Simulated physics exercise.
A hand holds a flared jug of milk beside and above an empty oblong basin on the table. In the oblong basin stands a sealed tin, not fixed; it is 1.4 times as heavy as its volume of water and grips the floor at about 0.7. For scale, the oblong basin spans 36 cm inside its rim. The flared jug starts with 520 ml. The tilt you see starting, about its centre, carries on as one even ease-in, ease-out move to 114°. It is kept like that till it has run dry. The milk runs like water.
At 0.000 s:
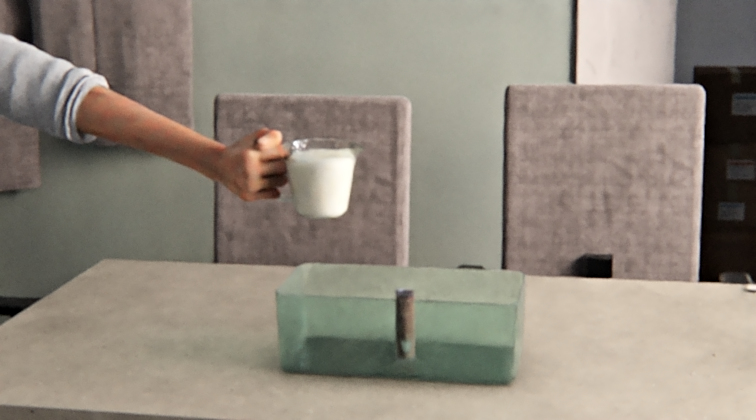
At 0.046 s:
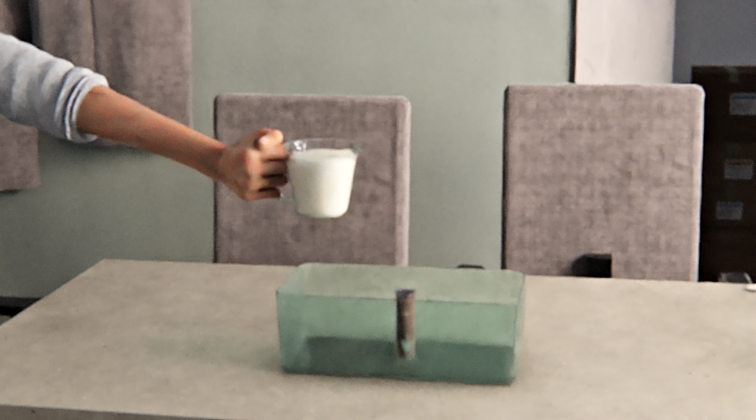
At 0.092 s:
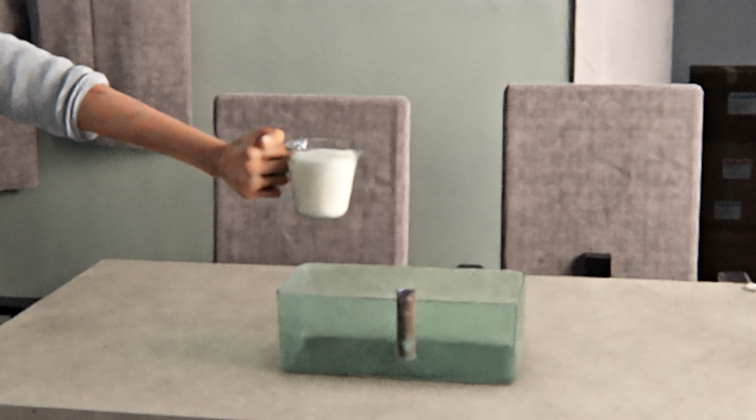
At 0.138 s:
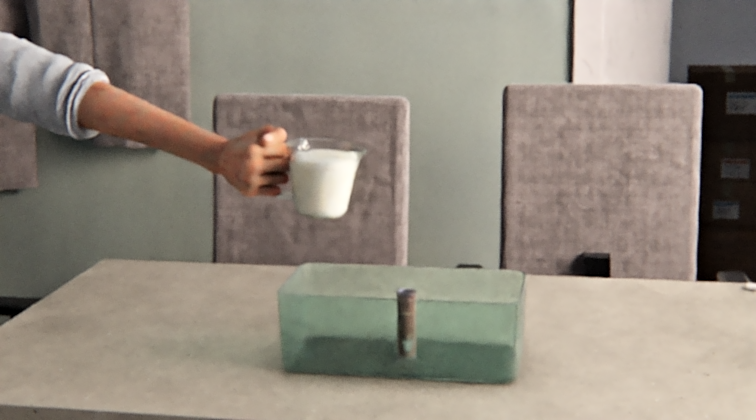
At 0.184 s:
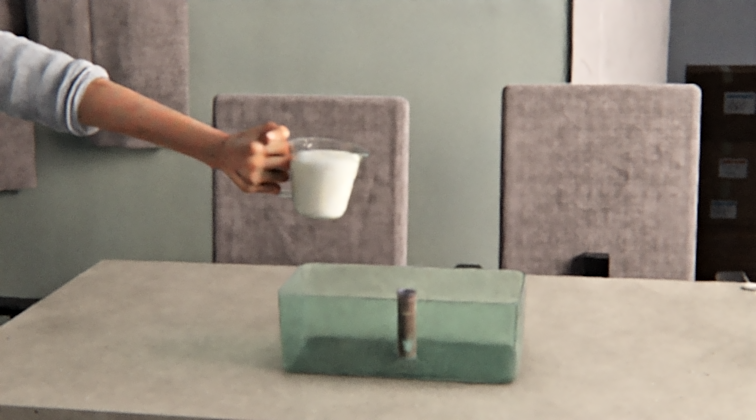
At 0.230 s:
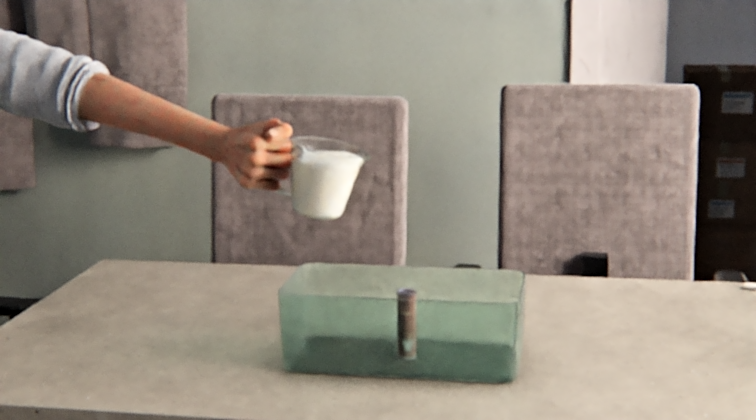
We see a hand holding a clear flared jug of milk above a greenish oblong basin on a table, with two chairs behind. The jug stays almost level at first, then tilts slightly to the right.
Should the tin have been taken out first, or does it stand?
It remains upright.
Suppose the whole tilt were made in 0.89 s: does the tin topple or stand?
Then it keeps standing.
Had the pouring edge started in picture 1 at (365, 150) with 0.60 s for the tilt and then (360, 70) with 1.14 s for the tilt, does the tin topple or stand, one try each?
First it topples; then it keeps standing.
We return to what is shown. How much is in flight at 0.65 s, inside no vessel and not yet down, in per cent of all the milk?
About 24 per cent.
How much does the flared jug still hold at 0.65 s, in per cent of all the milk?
About 66 per cent.
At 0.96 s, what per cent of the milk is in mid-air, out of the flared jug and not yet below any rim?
About 16 per cent.
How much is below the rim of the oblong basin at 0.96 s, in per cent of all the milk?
Some 76 per cent.
After 0.65 s the tilt is 70° and 66 per cent is still to pour; the tin stands where it began.
After 0.96 s the tilt is 107° and 8 per cent is still to pour; the tin stands where it began.
After 1.29 s the tilt is 114° and 0 per cent is still to pour; the tin stands where it began.
After 1.64 s the tilt is 114° and 0 per cent is still to pour; the tin stands where it began.
In the end the tin stands where it began.
